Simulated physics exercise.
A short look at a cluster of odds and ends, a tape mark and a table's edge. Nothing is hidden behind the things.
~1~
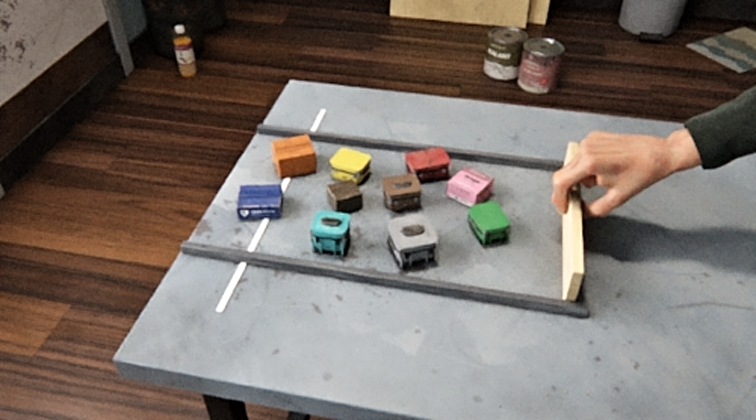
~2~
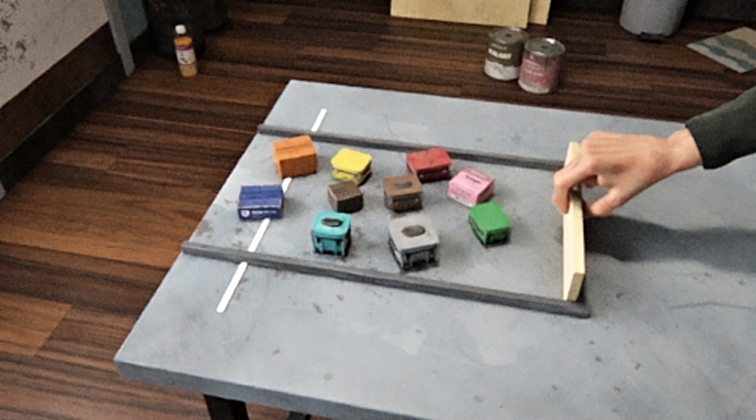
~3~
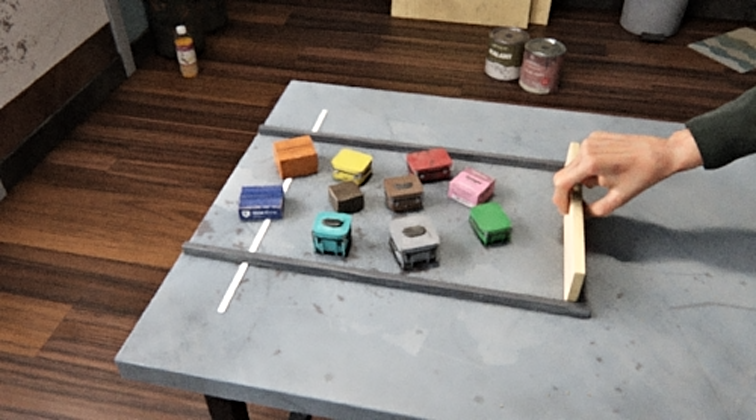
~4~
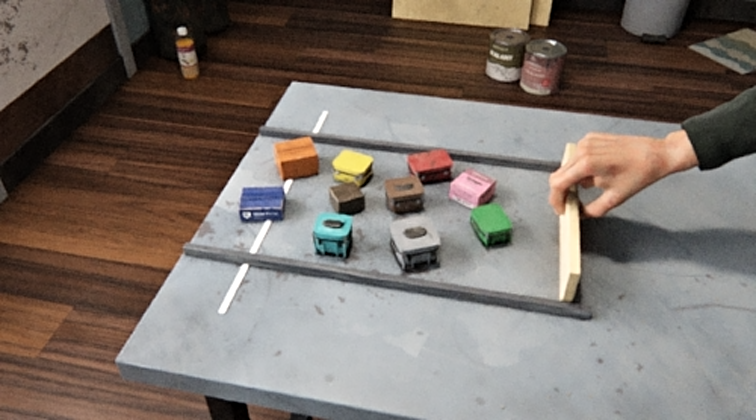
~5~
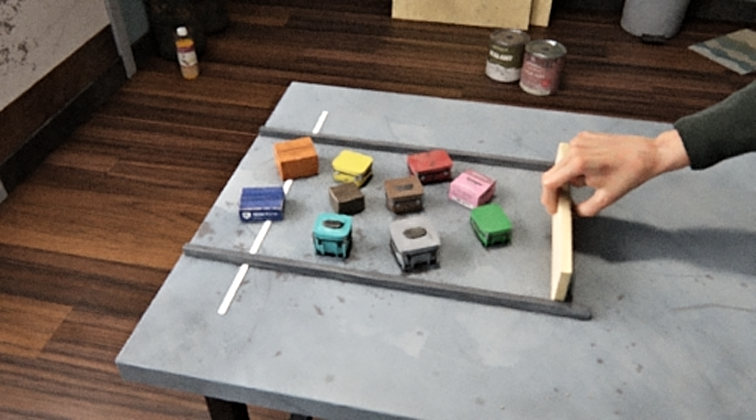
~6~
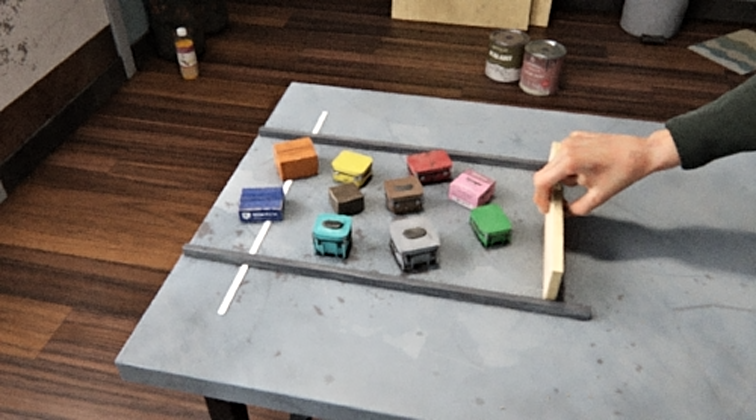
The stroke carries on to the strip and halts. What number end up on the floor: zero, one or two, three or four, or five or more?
Here the number that fall off is one or two.
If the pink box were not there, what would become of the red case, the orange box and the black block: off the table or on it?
The red case does not fall; the orange box comes down; the black block survives.
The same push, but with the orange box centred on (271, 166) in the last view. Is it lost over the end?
Then it tumbles off.
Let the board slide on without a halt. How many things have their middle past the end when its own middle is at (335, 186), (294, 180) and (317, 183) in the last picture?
In that order 0, 2 and 0.
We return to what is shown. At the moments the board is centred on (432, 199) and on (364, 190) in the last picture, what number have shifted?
At the one place 5, at the other 10.
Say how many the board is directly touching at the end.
4 of them.
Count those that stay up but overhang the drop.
4 of them.
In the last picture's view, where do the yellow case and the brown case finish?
About (250, 157), and the other about (239, 179).
Early on, none off yet; blue box at rest near (262, 204); orange box at rest near (296, 159); yellow case at rest near (353, 170).
A while later, none off yet; blue box travelled a little near (250, 206); orange box travelled a little near (285, 158); yellow case travelled about its own width near (324, 167).
Finally, the number that fall off is one or two; lost, orange box and blue box.
